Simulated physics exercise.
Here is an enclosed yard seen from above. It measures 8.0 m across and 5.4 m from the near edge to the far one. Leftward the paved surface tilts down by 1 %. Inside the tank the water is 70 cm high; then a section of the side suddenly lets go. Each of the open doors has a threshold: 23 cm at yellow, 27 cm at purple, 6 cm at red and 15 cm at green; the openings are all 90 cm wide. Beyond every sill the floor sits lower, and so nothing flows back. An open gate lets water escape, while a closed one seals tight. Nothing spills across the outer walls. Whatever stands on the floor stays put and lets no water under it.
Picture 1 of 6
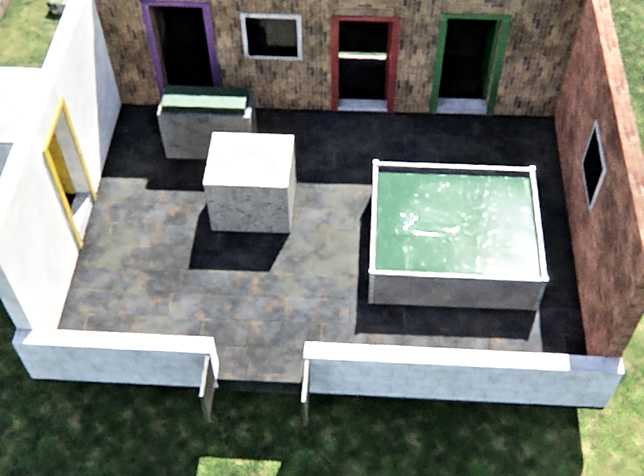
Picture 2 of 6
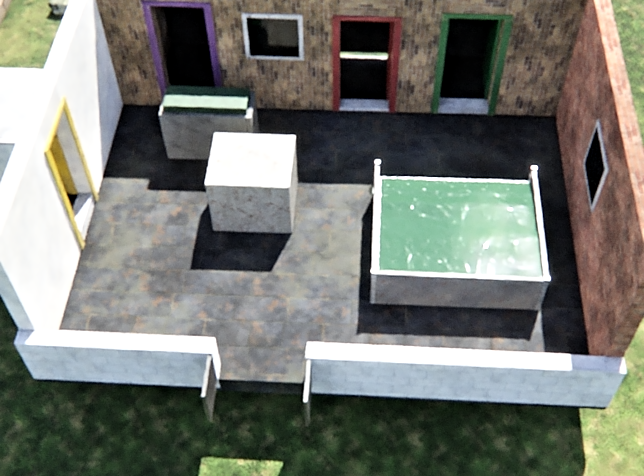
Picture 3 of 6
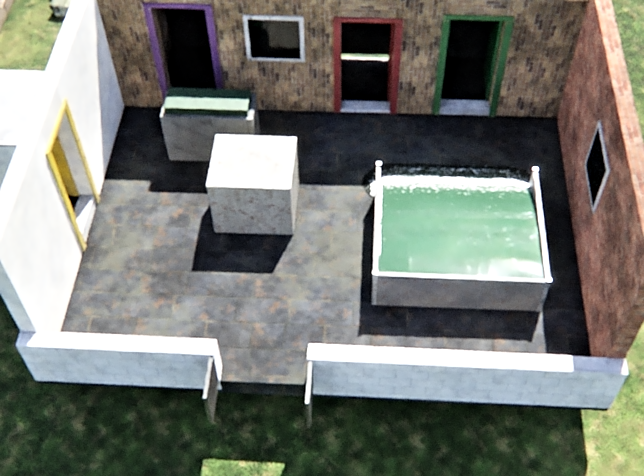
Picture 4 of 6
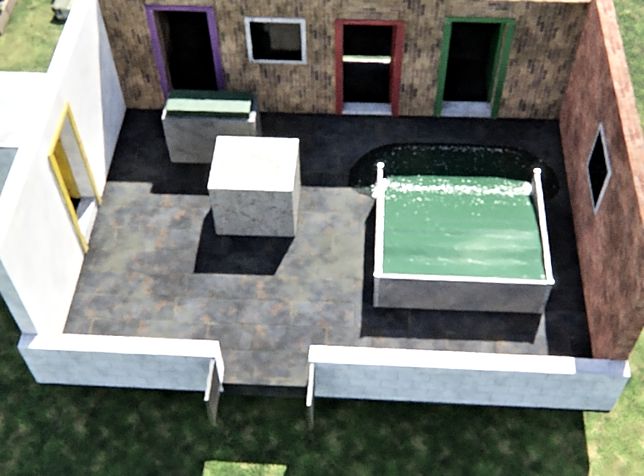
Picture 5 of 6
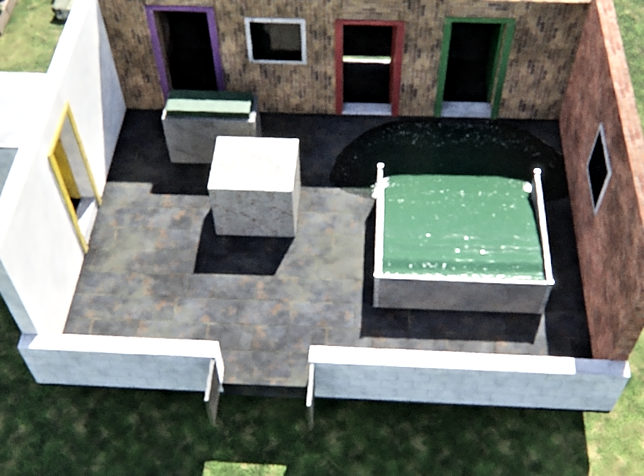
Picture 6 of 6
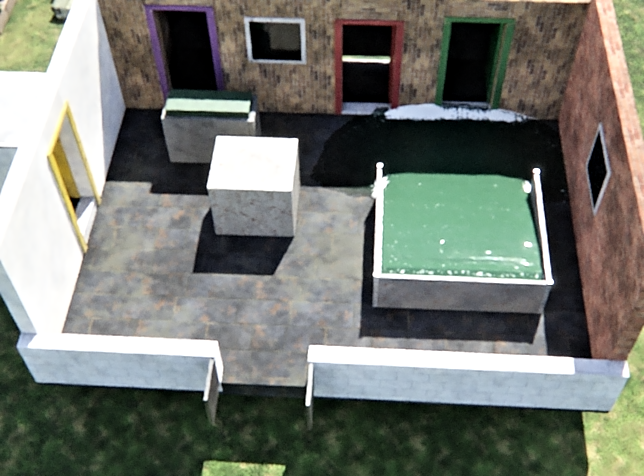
In a walled yard, green water pours from the tank's far side and spreads toward the back wall.
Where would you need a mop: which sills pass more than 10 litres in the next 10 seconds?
Result: Yellow door: The inflow ends up lower than the cap. Purple door: The inflow ends up lower than the cap. Red door: The inflow ends up higher than the cap. Green door: The inflow ends up higher than the cap.
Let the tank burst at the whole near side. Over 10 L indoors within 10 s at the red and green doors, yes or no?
Red short, green short.
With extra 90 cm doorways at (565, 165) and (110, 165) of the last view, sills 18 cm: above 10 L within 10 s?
So the first one exceeds it, while the second one doesn't reach it.
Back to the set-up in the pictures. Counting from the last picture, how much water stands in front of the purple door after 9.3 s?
It's about 9.0 cm.
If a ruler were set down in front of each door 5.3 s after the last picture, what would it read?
Yellow 10 cm, purple 6 cm, red 9 cm, green 9 cm.
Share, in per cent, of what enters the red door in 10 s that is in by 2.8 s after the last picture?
Some 80 per cent by then.
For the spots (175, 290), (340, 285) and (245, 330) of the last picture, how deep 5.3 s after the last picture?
I'd read it as roughly 2, 2 and 0 cm, in that order.
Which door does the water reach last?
Last comes the yellow one.
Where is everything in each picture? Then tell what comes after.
In the first frame, still water, 70 cm deep, in the tank at (455, 222).
In the second frame, the front is at a hidden place, 1.3 m from the gap on the tank's far side; 0.6 m2 of floor is under water; 70 cm left at the back of the tank.
In the third frame, water pours out on the tank's far side and has run 1.5 m, to (368, 180); typically 13 cm deep outside, 70 cm at the tank's back.
In the fourth frame, the front is at (548, 172), 1.8 m from the gap on the tank's far side; 3.7 m2 of floor is under water; 69 cm left at the back of the tank.
In the fifth frame, the front is at (358, 142), 2.1 m from the gap on the tank's far side; 6.1 m2 of floor is under water; 62 cm left at the back of the tank.
In the sixth frame, water pours out on the tank's far side and has run 2.5 m, to (365, 116); typically 9 cm deep outside, 59 cm at the tank's back.
Then, 0.7 s after the last picture water covers 25 % of the floor and is deepest (48 cm) near (458, 123); yellow door not reached, purple door not reached, red door 25 cm at the sill, 54 L in, green door 47 cm at the sill, 135 L in.
Then, 1.5 s after the last picture water covers 30 % of the floor and is deepest (43 cm) near (468, 131); yellow door not reached, purple door 3 cm at the sill, 0 L in, red door 25 cm at the sill, 162 L in, green door 42 cm at the sill, 320 L in.
Then, 2.8 s after the last picture water covers 40 % of the floor and is deepest (37 cm) near (125, 114); yellow door not reached, purple door 10 cm at the sill, 0 L in, red door 17 cm at the sill, 267 L in, green door 24 cm at the sill, 467 L in.
Then, 5.3 s after the last picture water covers 80 % of the floor and is deepest (24 cm) near (125, 114); yellow door 10 cm at the sill, 0 L in, purple door 6 cm at the sill, 0 L in, red door 9 cm at the sill, 316 L in, green door 9 cm at the sill, 489 L in.
Then, 9.3 s after the last picture water covers 95 % of the floor and is deepest (18 cm) near (66, 361); yellow door 8 cm at the sill, 0 L in, purple door 9 cm at the sill, 0 L in, red door 10 cm at the sill, 335 L in, green door 10 cm at the sill, 490 L in.
